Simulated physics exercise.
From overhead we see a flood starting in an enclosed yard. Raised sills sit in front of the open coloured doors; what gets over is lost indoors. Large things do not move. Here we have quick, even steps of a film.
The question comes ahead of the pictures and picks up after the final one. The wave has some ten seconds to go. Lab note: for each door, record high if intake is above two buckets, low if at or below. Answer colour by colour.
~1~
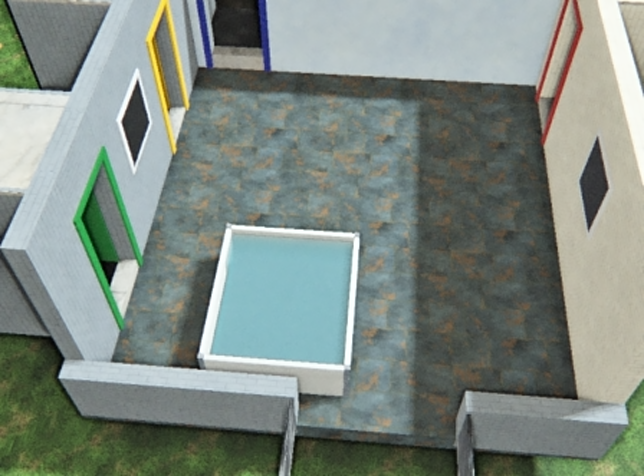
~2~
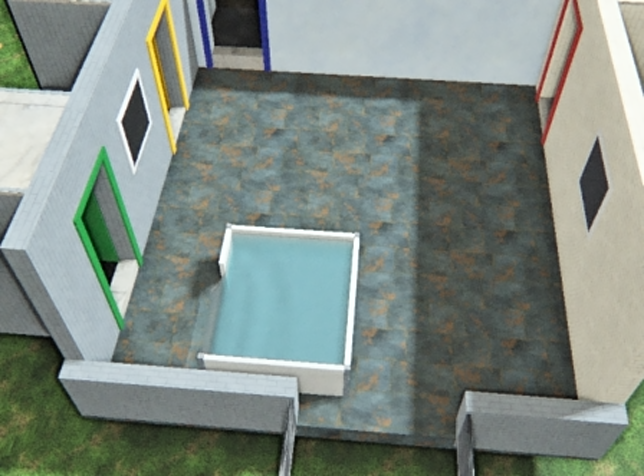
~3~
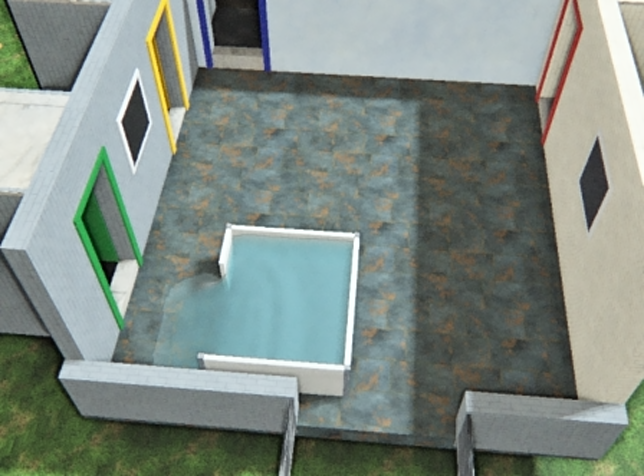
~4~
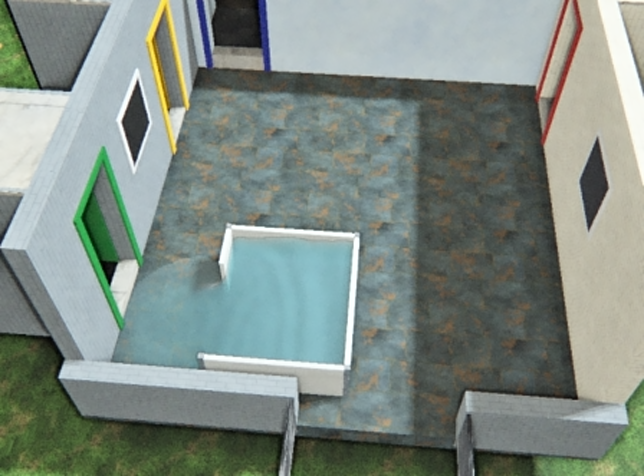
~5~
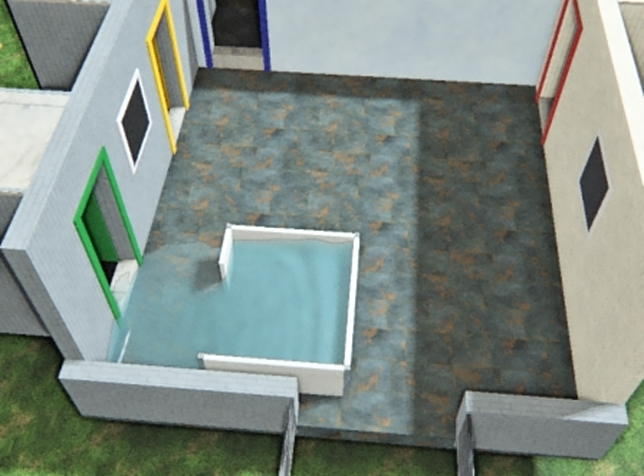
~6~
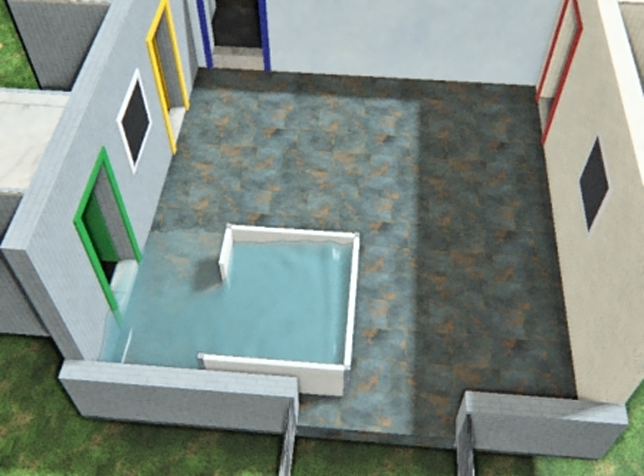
Blue door: Low; green door: High; yellow door: Low; red door: Low.
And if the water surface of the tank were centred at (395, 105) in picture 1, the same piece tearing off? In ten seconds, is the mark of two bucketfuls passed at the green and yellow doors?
Looking at it, green comes in under and yellow breaks the limit.
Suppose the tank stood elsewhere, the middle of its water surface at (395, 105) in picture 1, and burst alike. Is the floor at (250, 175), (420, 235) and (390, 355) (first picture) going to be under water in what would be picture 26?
Hit, spared, spared.
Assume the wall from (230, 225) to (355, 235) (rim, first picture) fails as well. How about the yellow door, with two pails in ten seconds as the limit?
Note on yellow - it gets too much.
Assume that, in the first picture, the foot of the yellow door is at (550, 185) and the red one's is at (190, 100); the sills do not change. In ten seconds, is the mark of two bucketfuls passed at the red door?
The red door stays short.
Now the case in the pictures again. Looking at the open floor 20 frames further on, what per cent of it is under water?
About 45 per cent.
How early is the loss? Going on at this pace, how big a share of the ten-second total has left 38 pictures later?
About 85 per cent.
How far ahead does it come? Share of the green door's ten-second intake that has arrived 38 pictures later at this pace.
Around 100 in a hundred.
A moment on, water covers 10 % of the floor; the blue door not reached, the green door over two buckets in, the yellow door not reached, the red door not reached.
Next, water covers 20 % of the floor; the blue door not reached, the green door far over two buckets in, the yellow door wet at the sill, nothing in, the red door not reached.
Then, water covers 45 % of the floor; the blue door wet at the sill, nothing in, the green door far over two buckets in, the yellow door wet at the sill, nothing in, the red door not reached.
Later, water covers 55 % of the floor; the blue door wet at the sill, nothing in, the green door far over two buckets in, the yellow door wet at the sill, nothing in, the red door wet at the sill, nothing in.
In the end, water covers 90 % of the floor; the blue door wet at the sill, nothing in, the green door far over two buckets in, the yellow door under two buckets in, the red door wet at the sill, nothing in.
